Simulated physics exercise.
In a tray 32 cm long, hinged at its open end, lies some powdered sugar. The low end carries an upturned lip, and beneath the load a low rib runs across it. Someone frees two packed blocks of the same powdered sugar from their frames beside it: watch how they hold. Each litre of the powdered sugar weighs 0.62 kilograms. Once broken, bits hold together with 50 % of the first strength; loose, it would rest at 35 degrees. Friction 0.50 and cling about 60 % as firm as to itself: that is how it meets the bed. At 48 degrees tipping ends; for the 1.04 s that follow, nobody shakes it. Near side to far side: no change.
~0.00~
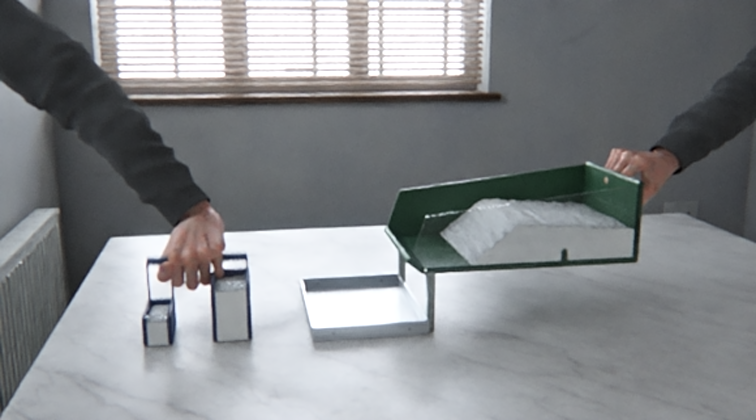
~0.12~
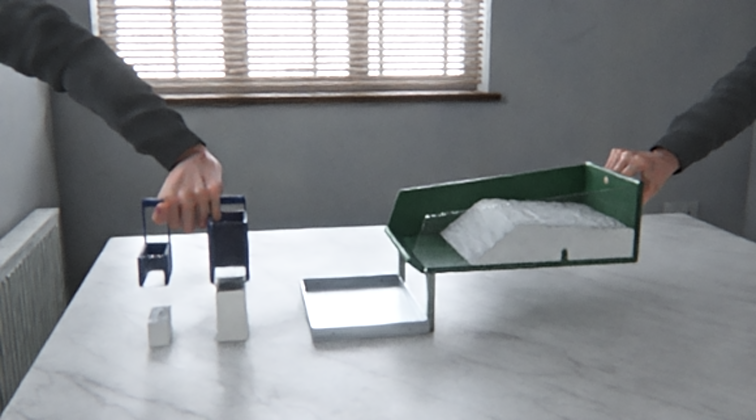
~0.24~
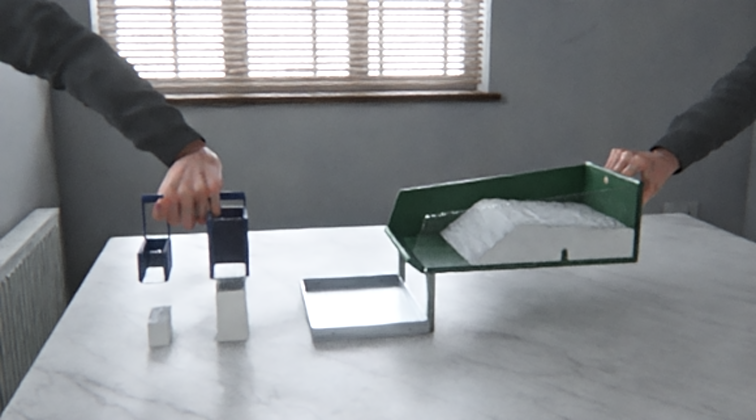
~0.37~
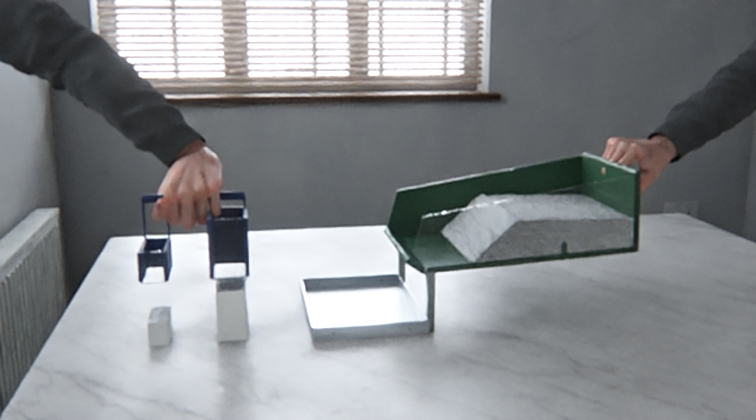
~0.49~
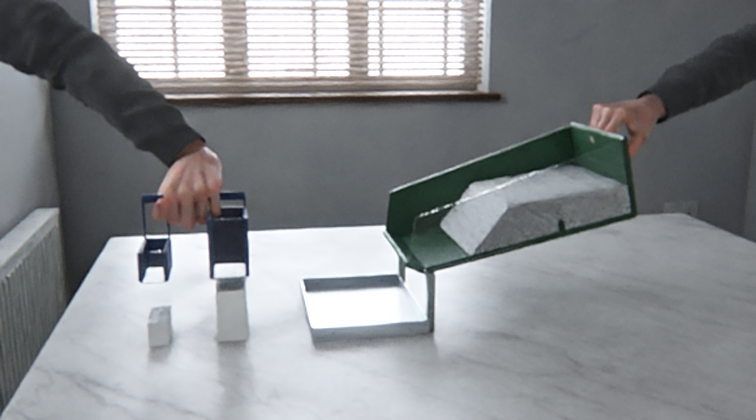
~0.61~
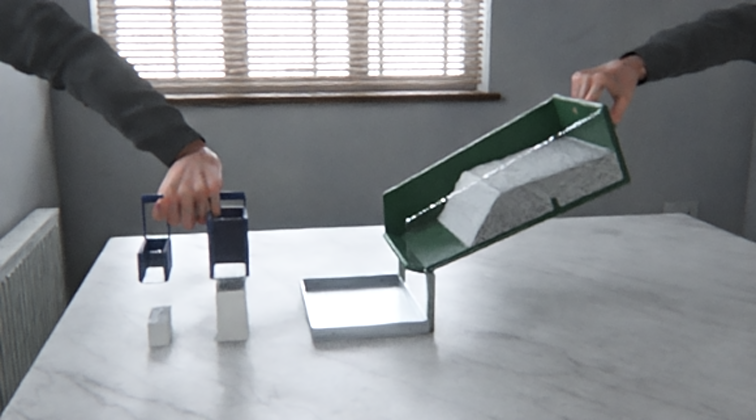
On a marble table, one hand lifts blue holders off white blocks, then another tilts a green tray.
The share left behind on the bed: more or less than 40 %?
The share left behind on the bed is more than 40 %.
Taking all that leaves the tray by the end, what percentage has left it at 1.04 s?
Roughly 0 per cent.
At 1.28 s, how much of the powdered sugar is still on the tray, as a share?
70 %.
After 0.81 s, the tilt is 38 degrees and 100 % is on the bed.
After 1.04 s, the tilt is 48 degrees and 100 % is on the bed.
After 1.28 s, the tilt is 48 degrees and 71 % is on the bed.
After 1.51 s, the tilt is 48 degrees and 53 % is on the bed.
After 2.03 s, at the end, the tilt is 48 degrees and 53 % is on the bed.
